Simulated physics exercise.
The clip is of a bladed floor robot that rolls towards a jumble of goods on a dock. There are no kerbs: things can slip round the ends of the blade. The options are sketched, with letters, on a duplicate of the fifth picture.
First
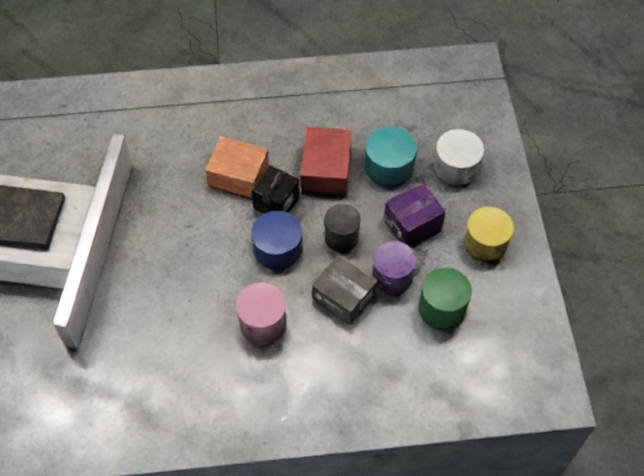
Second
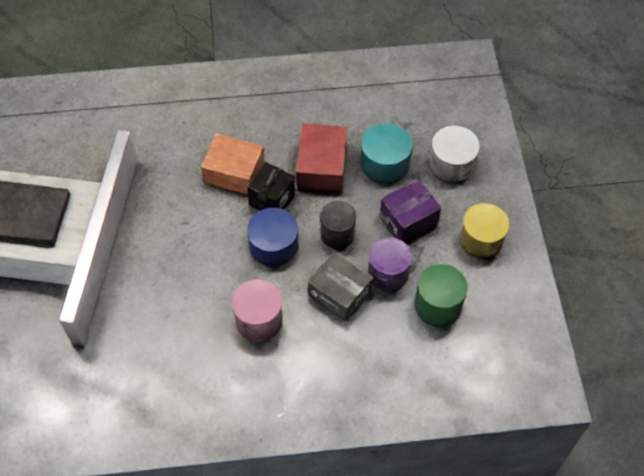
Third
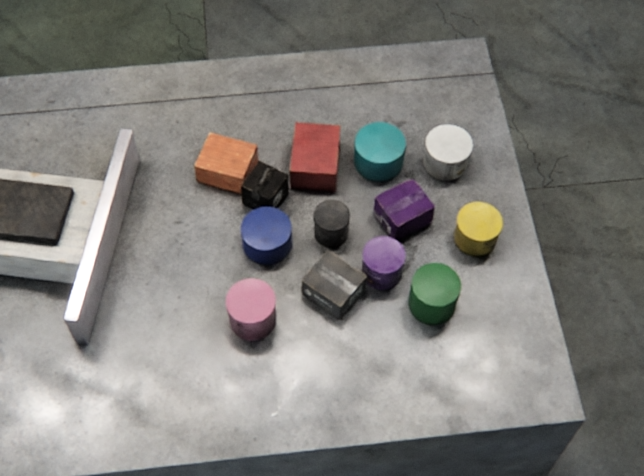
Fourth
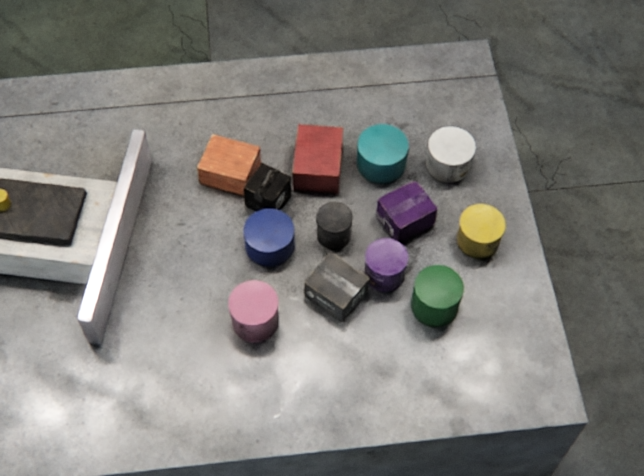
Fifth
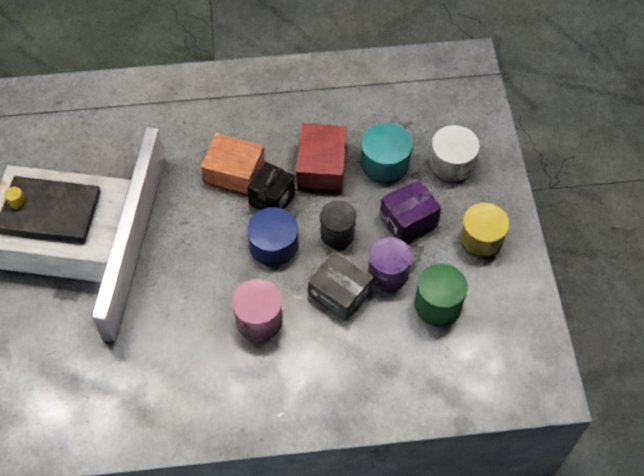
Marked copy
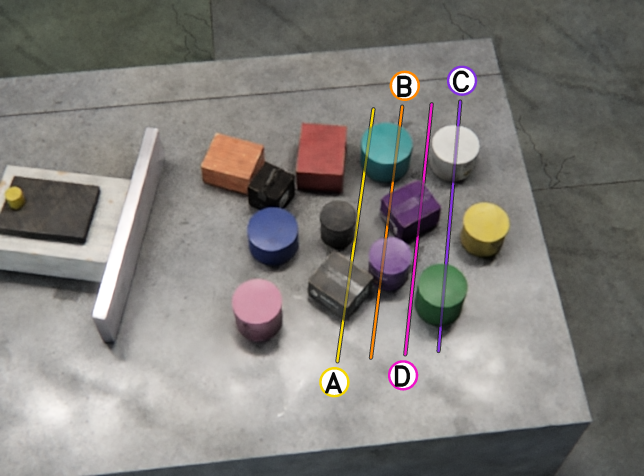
A flat machine with a wide upright blade crept a short way right across a grey slab, towards a cluster of colourful blocks and round tubs, which stayed in place without being touched.
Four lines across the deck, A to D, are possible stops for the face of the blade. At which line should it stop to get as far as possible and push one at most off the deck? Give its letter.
B is the last line within the limit.
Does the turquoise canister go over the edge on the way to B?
No.
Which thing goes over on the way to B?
The white pail.
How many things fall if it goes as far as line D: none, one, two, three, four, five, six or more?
In all, two.
On the marked copy, A at (357, 226); B at (388, 223); C at (450, 217); D at (420, 220).
Taking B. A third of the way, robot (150, 200); orange crate (272, 159); black parcel (287, 196).
Two thirds of the way, robot (243, 192); white pail (502, 158); turquoise canister (454, 157).
When it is over, robot (314, 186); white pail over the edge; turquoise canister (518, 161); one fallen.
As for the rest, A is within the limit but short; C drops four; D drops two.
